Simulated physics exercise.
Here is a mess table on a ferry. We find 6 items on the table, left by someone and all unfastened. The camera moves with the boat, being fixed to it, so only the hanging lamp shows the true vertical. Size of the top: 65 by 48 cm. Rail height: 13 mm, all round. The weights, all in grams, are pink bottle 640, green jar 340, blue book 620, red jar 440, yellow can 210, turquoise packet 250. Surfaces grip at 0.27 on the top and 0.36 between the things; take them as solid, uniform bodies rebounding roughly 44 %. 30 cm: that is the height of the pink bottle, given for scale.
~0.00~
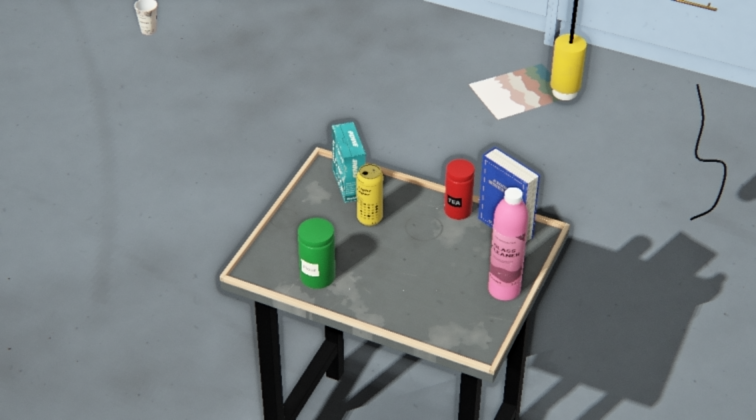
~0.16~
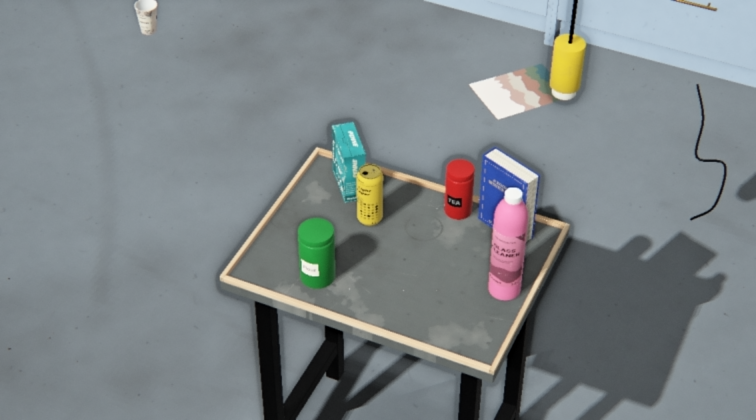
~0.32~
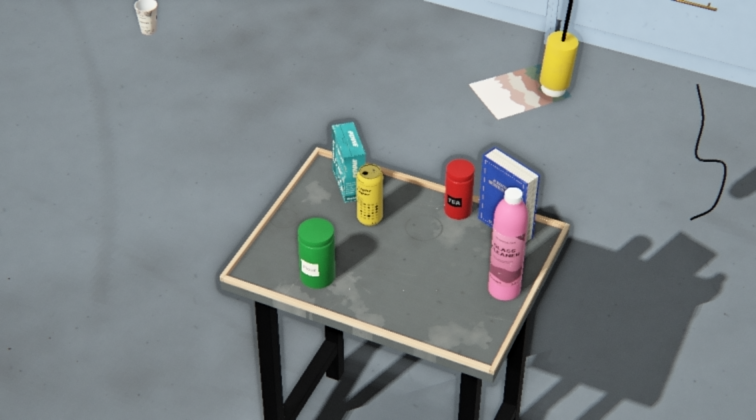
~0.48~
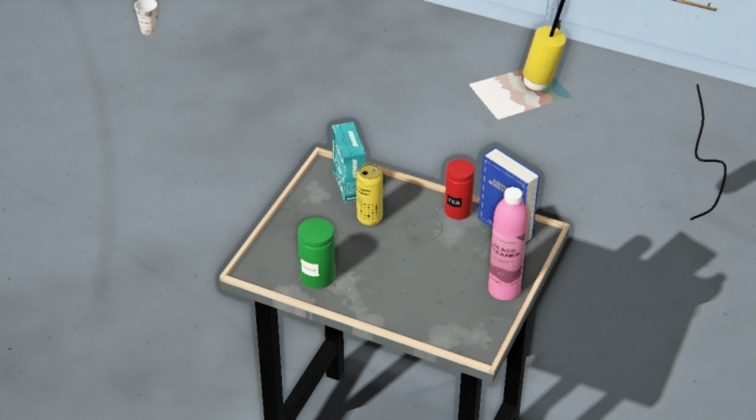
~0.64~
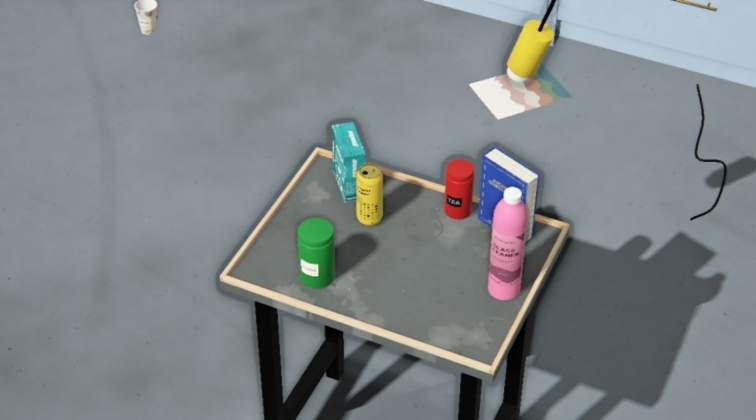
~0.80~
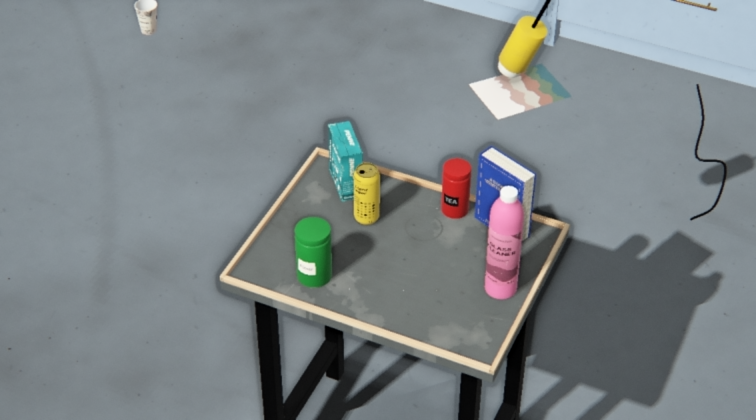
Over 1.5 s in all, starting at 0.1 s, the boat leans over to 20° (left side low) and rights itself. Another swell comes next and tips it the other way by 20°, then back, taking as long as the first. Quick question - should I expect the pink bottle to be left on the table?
Yes, it will be.
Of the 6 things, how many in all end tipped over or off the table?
That makes 0.
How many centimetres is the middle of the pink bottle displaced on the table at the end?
The shift is close to 0 cm.
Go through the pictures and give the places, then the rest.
In the first picture, boat level; pink bottle (509, 243); green jar (317, 254).
In the second picture, boat level; red jar (459, 190); yellow can (370, 196).
In the third picture, boat heeled 4°, left side down; turquoise packet (349, 162); green jar (317, 254).
In the fourth picture, boat heeled 10°, left side down; blue book (508, 198); red jar (459, 190).
In the fifth picture, boat heeled 16°, left side down; yellow can (370, 195); turquoise packet (349, 162).
In the sixth picture, boat heeled 20°, left side down; pink bottle (505, 241); green jar (314, 252).
After 1.00 s, boat heeled 18°, left side down; pink bottle moved 5 cm near (489, 236); turquoise packet moved 5 cm; blue book moved 5 cm.
After 1.30 s, boat heeled 7°, left side down; pink bottle moved 12 cm near (457, 226); blue book moved 13 cm; red jar moved 12 cm.
After 2.50 s, boat heeled 18°, right side down; pink bottle moved 8 cm near (474, 232); red jar moved 8 cm; green jar moved 8 cm.
After 2.70 s, boat heeled 11°, right side down; pink bottle moved 3 cm near (498, 239); turquoise packet moved 4 cm; red jar moved 3 cm.
In the end (3.6 s), not toppled but over 5 cm from the start, turquoise packet; the other 5 under 5 cm from the start. In the last view, pink bottle near (509, 243).
